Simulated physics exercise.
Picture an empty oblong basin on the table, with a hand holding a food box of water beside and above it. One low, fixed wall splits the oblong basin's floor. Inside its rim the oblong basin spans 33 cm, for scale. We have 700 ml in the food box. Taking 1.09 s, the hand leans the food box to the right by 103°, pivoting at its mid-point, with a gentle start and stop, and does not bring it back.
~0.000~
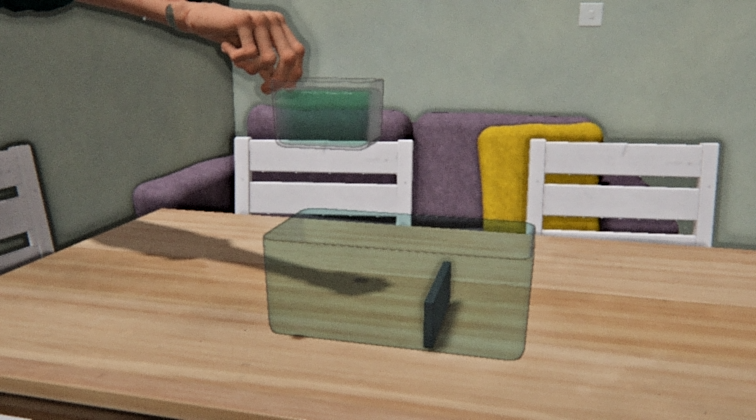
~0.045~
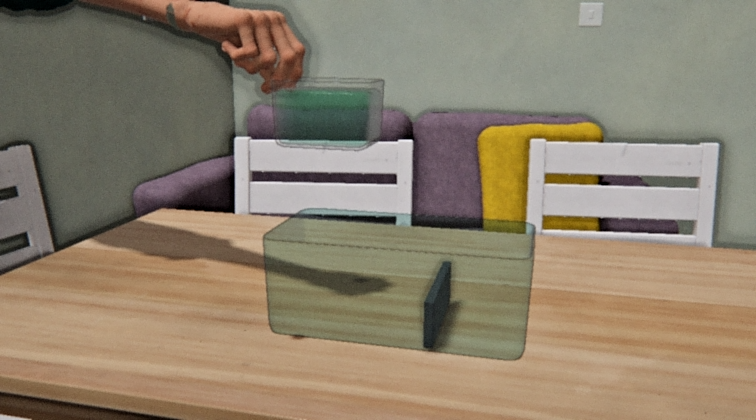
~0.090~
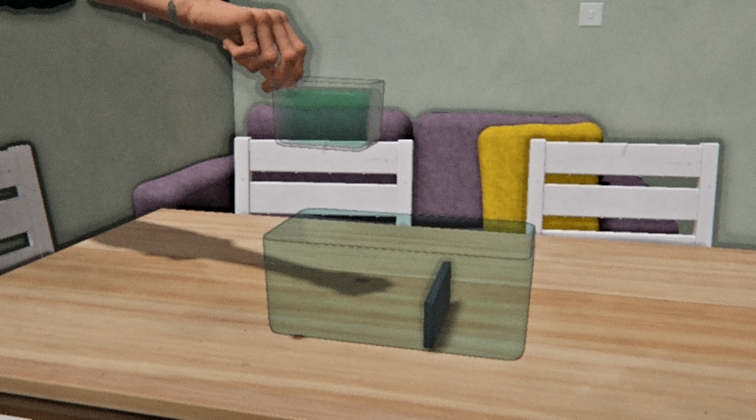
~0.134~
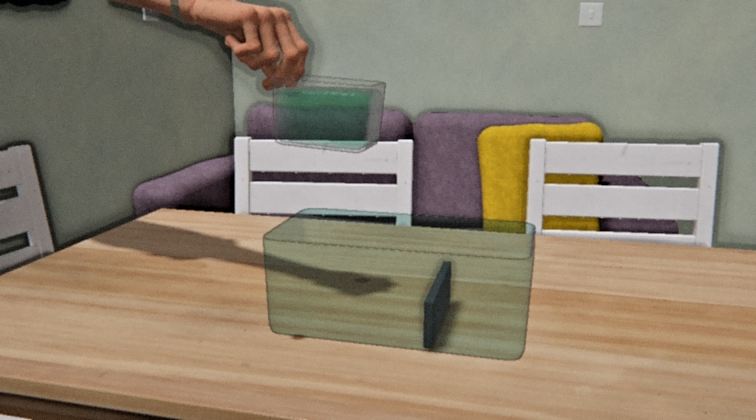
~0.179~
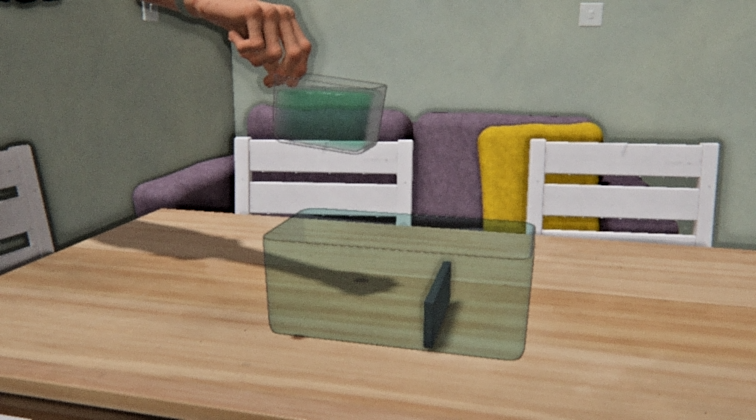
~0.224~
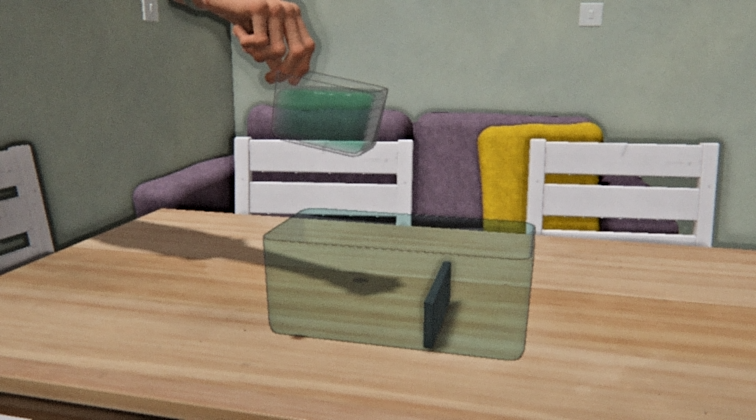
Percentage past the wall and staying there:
50 percent.
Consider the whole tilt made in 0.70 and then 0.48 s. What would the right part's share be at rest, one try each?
Around 35 per cent first, around 15 per cent next.
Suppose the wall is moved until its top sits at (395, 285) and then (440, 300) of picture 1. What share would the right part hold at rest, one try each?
Roughly 90 per cent, then 55 per cent.
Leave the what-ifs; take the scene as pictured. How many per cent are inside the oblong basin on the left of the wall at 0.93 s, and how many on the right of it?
I'd say some 26 in a hundred on the left and 50 on the right.
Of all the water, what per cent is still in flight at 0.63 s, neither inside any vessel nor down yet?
I'd put it at about 30 percent.
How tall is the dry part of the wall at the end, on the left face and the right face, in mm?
The left comes to roughly 50 mm and the right to roughly 40 mm.
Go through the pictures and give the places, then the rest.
In the first picture, tilt 0°; pouring edge (377, 83); surface from (286, 89) to (377, 92); the oblong basin's rim runs from (284, 223) to (534, 242); the wall's top is at (439, 281).
In the second picture, tilt 0°; pouring edge (377, 83); surface from (287, 89) to (376, 92).
In the third picture, tilt 2°; pouring edge (377, 84); surface from (287, 89) to (377, 92).
In the fourth picture, tilt 4°; pouring edge (378, 86); surface from (288, 89) to (378, 93).
In the fifth picture, tilt 7°; pouring edge (380, 89); surface from (288, 89) to (379, 93).
In the sixth picture, tilt 10°; pouring edge (381, 92); surface from (289, 89) to (380, 93).
Then, 0.63 s in, the tilt is 65° and 60 per cent is still to pour, 6 is left of the wall and 4 right of it.
Then, 0.93 s in, the tilt is 98° and 13 per cent is still to pour, 26 is left of the wall and 50 right of it.
Then, 1.25 s in, the tilt is 103° and 1 per cent is still to pour, 46 is left of the wall and 50 right of it.
Then, 1.59 s in, the tilt is 103° and 0 per cent is still to pour, 49 is left of the wall and 50 right of it.
Finally, 49 per cent lies left of the wall, 50 right of it and 1 outside.
